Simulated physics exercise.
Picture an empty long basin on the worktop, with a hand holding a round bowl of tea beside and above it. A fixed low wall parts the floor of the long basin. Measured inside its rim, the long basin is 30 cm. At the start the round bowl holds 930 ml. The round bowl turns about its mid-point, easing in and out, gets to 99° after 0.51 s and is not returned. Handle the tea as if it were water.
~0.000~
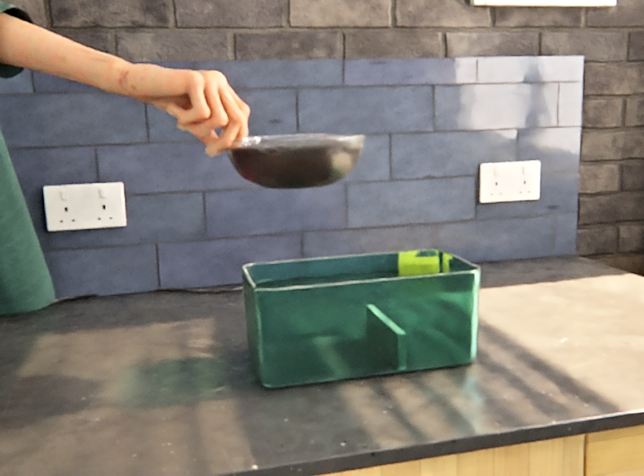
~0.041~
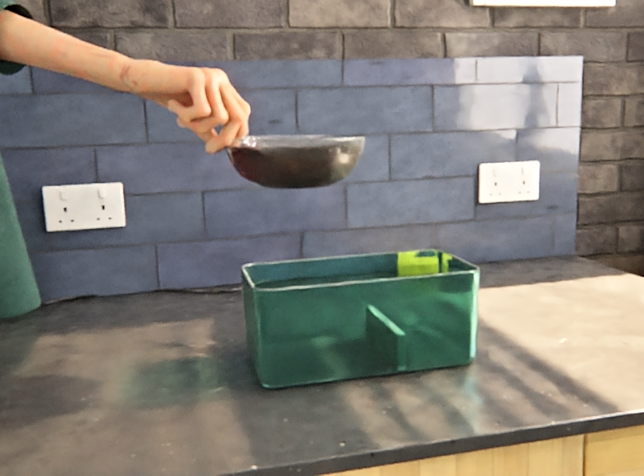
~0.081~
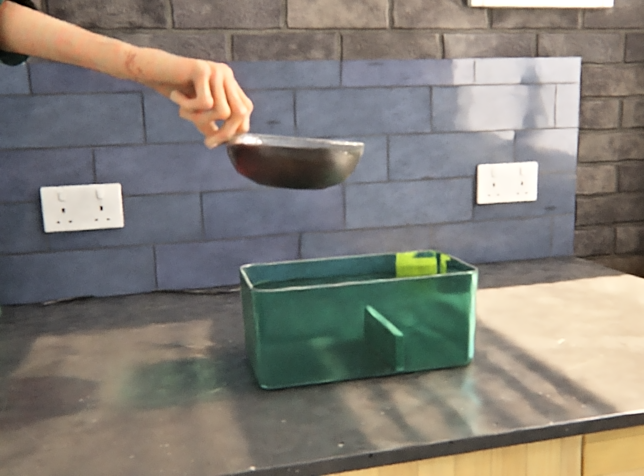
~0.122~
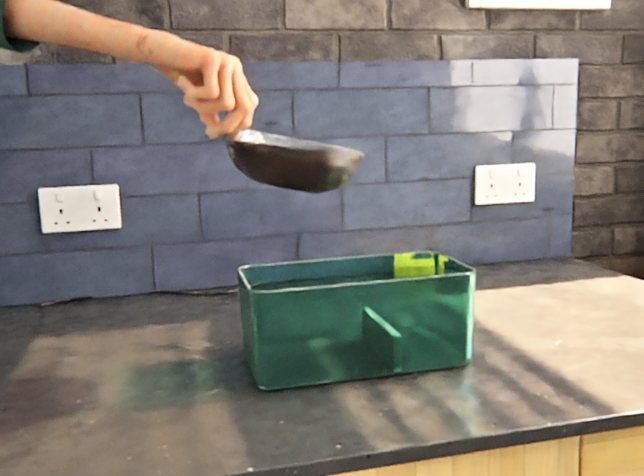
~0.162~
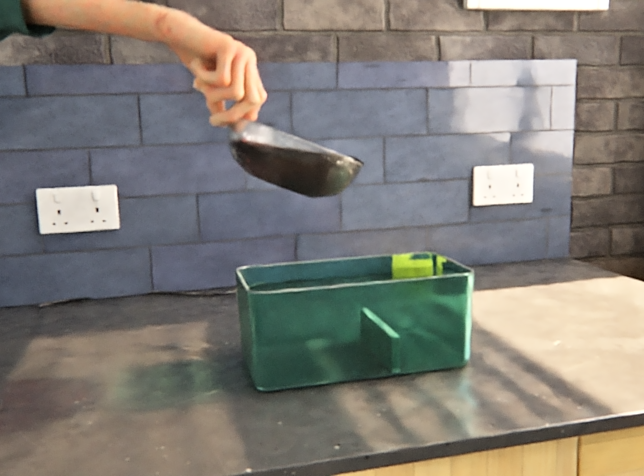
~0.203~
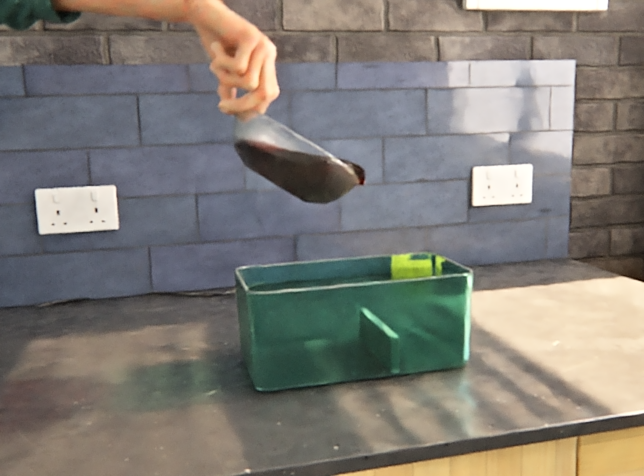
A dark round bowl held by a hand tilts steadily down to the right above a green rectangular basin, dark liquid reaching its rim.
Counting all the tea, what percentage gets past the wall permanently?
The share past the wall is about 55 per cent.
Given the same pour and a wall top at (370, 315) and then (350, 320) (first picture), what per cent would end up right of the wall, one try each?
Roughly 70 per cent, then 75 per cent.
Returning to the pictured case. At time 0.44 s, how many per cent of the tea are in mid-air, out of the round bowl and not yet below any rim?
Some 46 per cent, I reckon.
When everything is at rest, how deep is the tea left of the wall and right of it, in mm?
Left part: About 12 mm; right part: About 34 mm.
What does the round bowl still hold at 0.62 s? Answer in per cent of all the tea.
About 0 per cent.
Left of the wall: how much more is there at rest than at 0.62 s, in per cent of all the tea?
It comes to near 14 per cent.
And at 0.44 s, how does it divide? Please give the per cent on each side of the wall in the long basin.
Around 4 percent on the left and 46 on the right.
After 0.44 s the tilt is 95° and 4 per cent is still to pour, 4 is left of the wall and 47 right of it.
After 0.62 s the tilt is 99° and 0 per cent is still to pour, 23 is left of the wall and 48 right of it.
After 0.81 s the tilt is 99° and 1 per cent is still to pour, 27 is left of the wall and 45 right of it.
After 1.01 s the tilt is 99° and 0 per cent is still to pour, 36 is left of the wall and 55 right of it.
In the end 37 per cent lies left of the wall, 55 right of it and 9 outside.
